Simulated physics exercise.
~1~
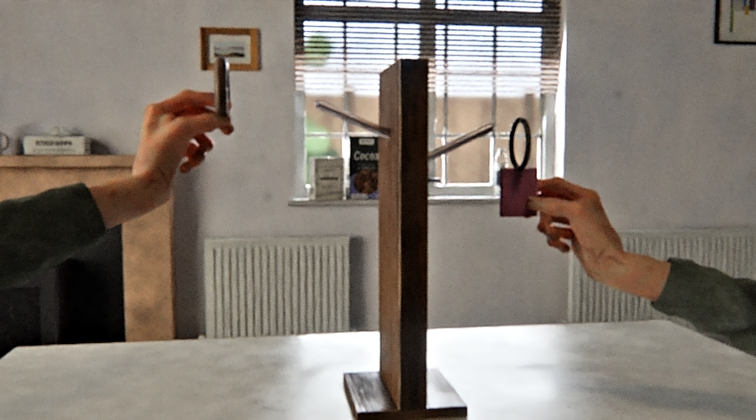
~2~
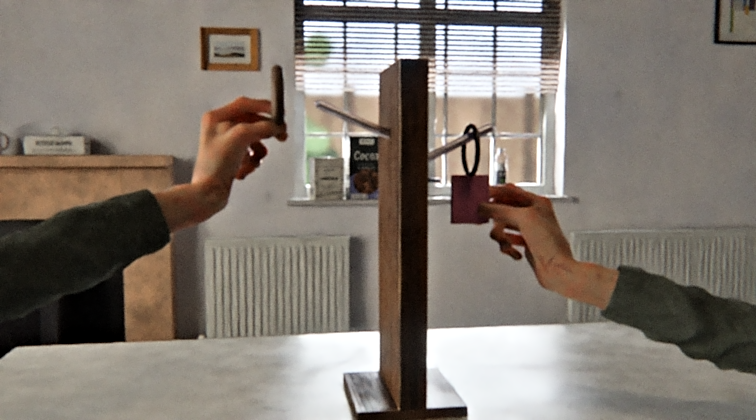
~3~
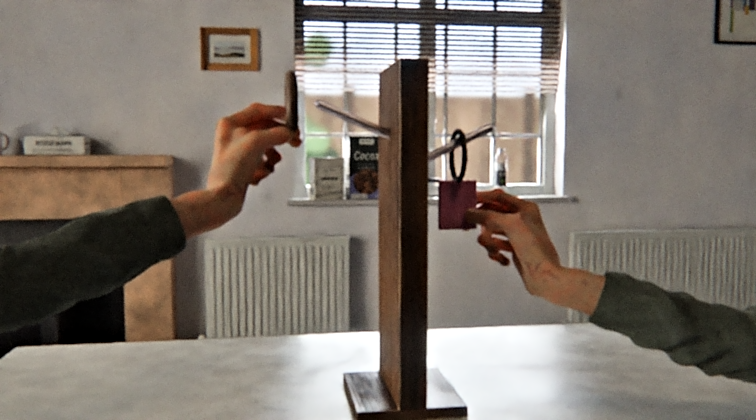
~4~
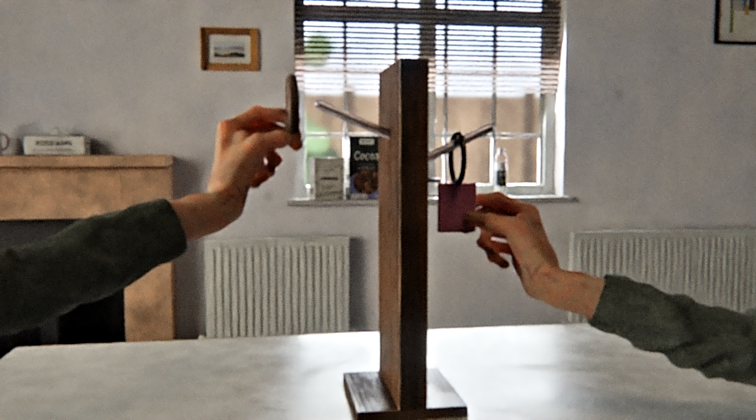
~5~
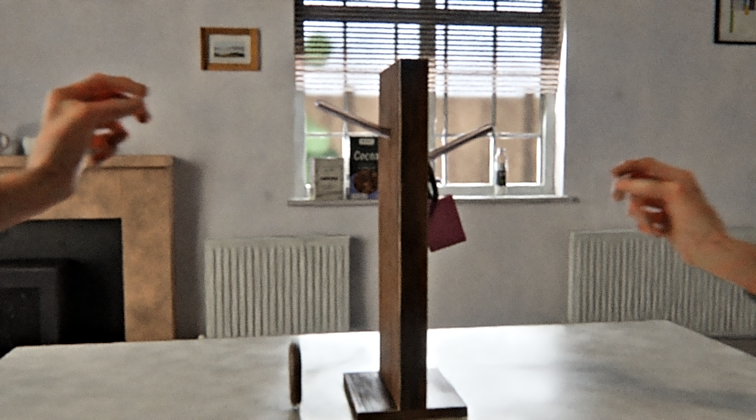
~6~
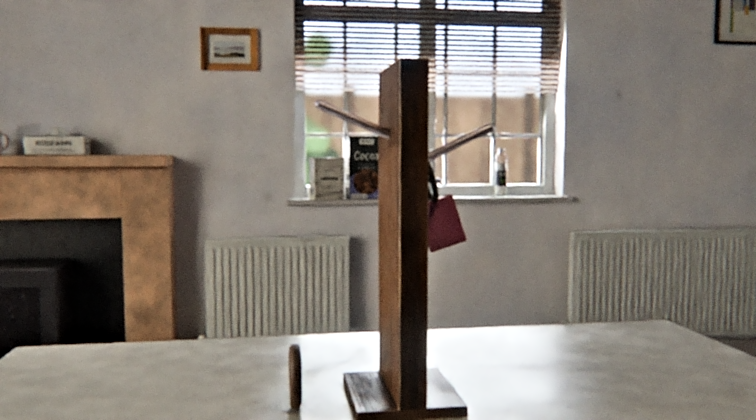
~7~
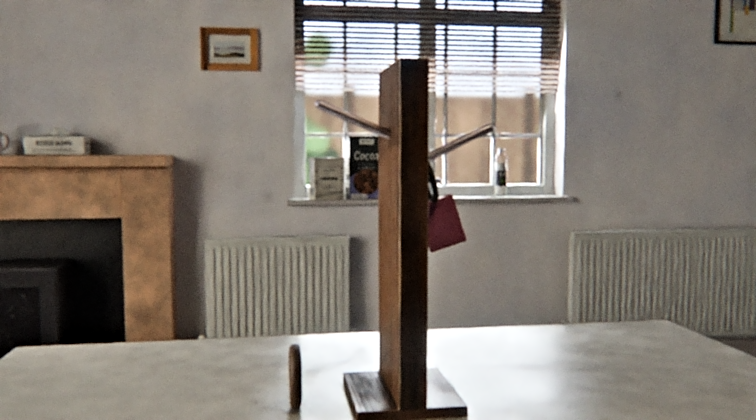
Two hands brought a brown ring of tape and a looped pink tag toward the pegs on a wooden stand, then let go, and the tape dropped upright onto the table while the tag stayed hanging, tilted, on the right side.
